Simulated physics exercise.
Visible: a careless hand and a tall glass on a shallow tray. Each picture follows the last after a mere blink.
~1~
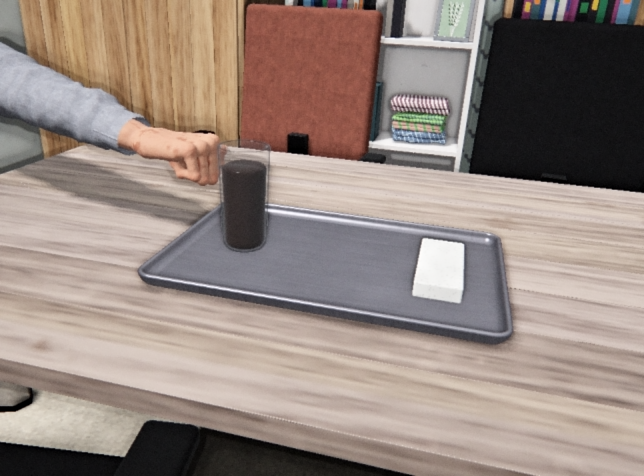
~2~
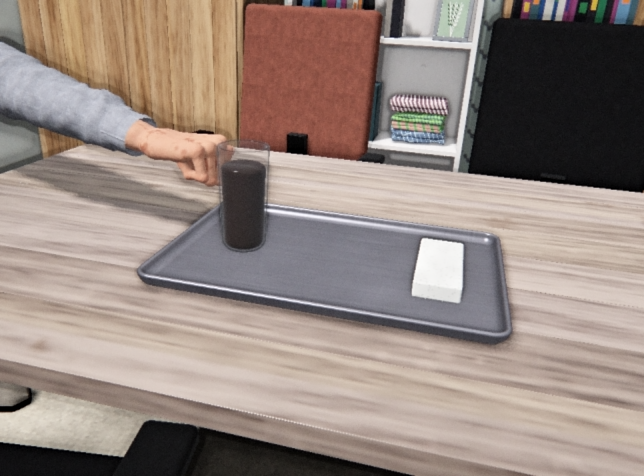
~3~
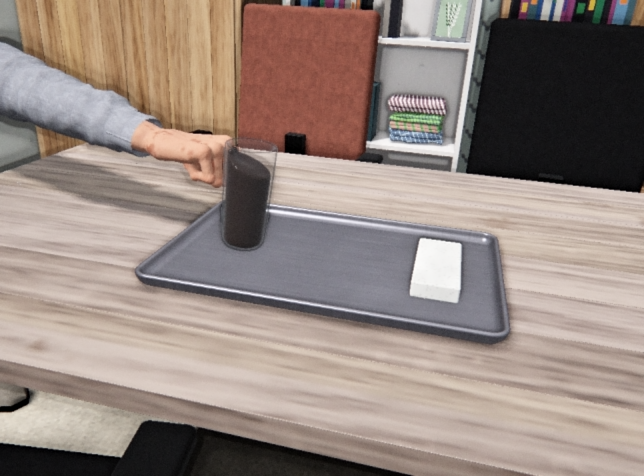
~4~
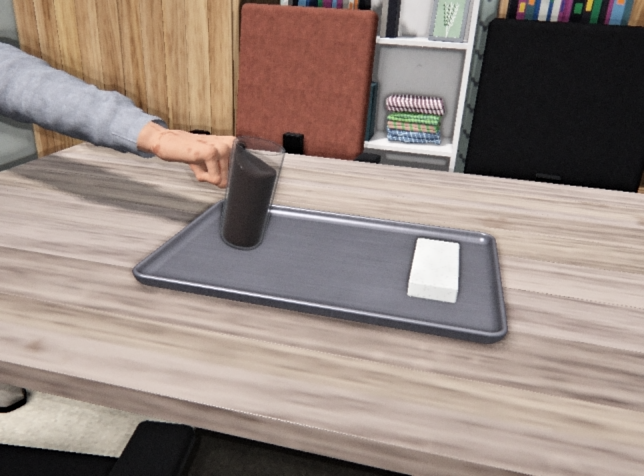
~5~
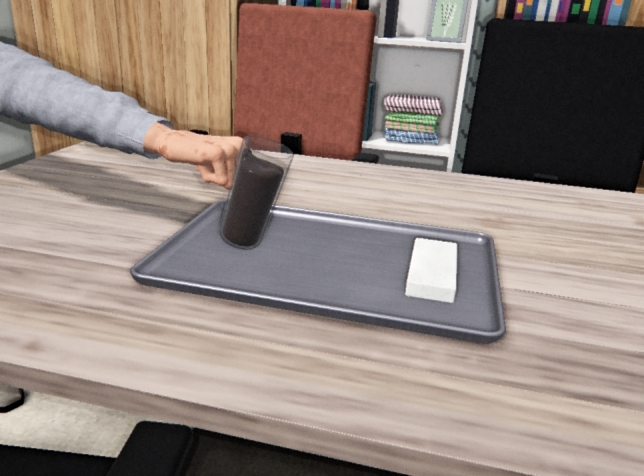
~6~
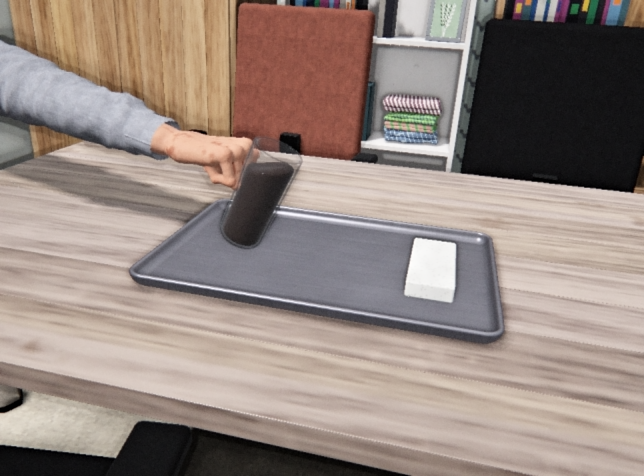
A hand pushes a tall glass of dark liquid, tilting it rightward on a gray tray.
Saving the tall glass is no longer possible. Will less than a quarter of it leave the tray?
Yes, less than a quarter ends up off the tray.
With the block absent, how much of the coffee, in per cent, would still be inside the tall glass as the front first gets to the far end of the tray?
About 65 percent.
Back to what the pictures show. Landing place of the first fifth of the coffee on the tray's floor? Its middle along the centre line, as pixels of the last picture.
Around (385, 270).
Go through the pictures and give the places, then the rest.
In the first picture, tilt 0°; right rim (267, 150); surface from (225, 163) to (267, 167); the tray's far rim is at (503, 277); a block is fixed to the tray further along.
In the second picture, tilt 0°; right rim (266, 150); surface from (225, 163) to (266, 167).
In the third picture, tilt 6°; right rim (274, 152); surface from (232, 149) to (270, 172).
In the fourth picture, tilt 11°; right rim (282, 155); surface from (237, 152) to (277, 172).
In the fifth picture, tilt 17°; right rim (291, 159); surface from (239, 170) to (284, 169).
In the sixth picture, tilt 23°; right rim (300, 164); surface from (244, 176) to (294, 168).
A moment on, the tall glass is falling and 100 per cent is in the glass, 0 on the tray and 0 above or beyond its rim.
Next, the tall glass lies on its side and 71 per cent is in the glass, 18 on the tray and 11 above or beyond its rim.
Then the tall glass lies on its side and 44 per cent is in the glass, 29 on the tray and 28 above or beyond its rim.
Later the tall glass lies on its side and 26 per cent is in the glass, 58 on the tray and 16 above or beyond its rim.
Finally, 87 per cent is held by tray and glass, 13 is off the tray.
